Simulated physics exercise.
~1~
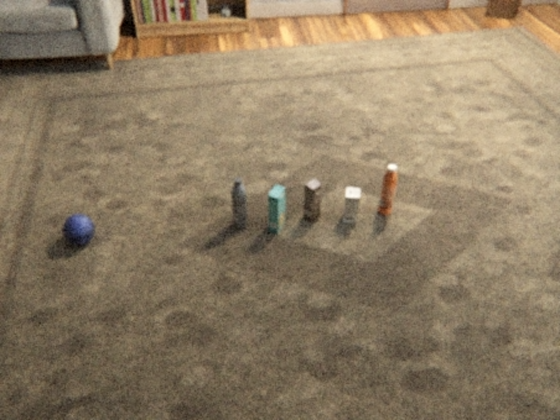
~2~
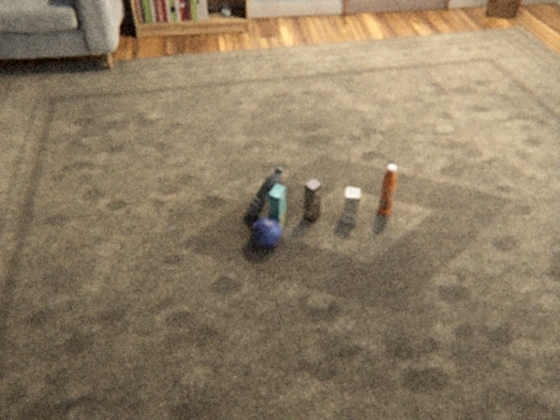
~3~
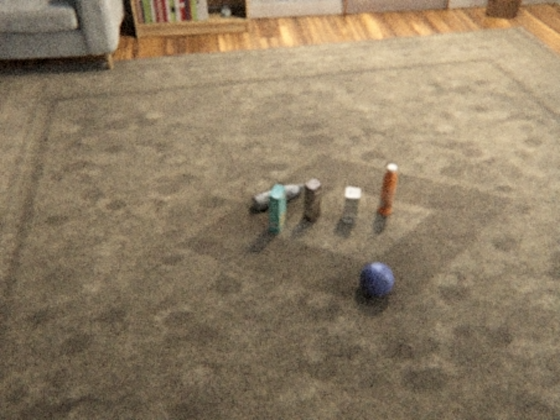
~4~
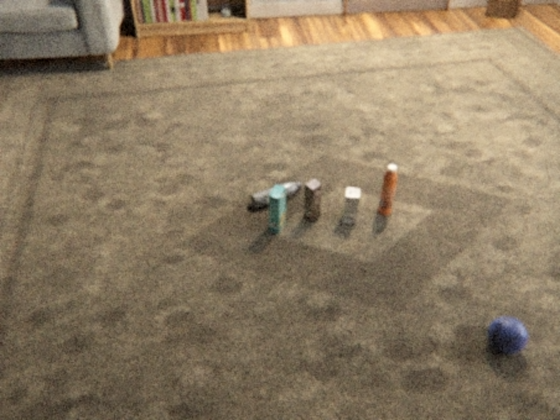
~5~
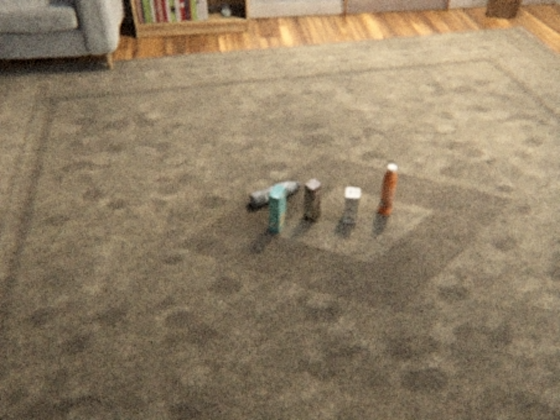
A large grey-brown patterned rug fills a room seen from above, with the corner of a grey sofa and a low bookshelf on the wooden floor behind it. Near the middle stand five small objects in a loose row, from left to right a grey bottle, a turquoise carton, a brown carton, a white carton and an orange bottle, with a blue ball off to the left. The ball rolls right and knocks the grey bottle, which leans over and falls behind the turquoise carton. The ball veers toward the lower right and leaves view. The grey bottle remains lying down, while the other four still stand.
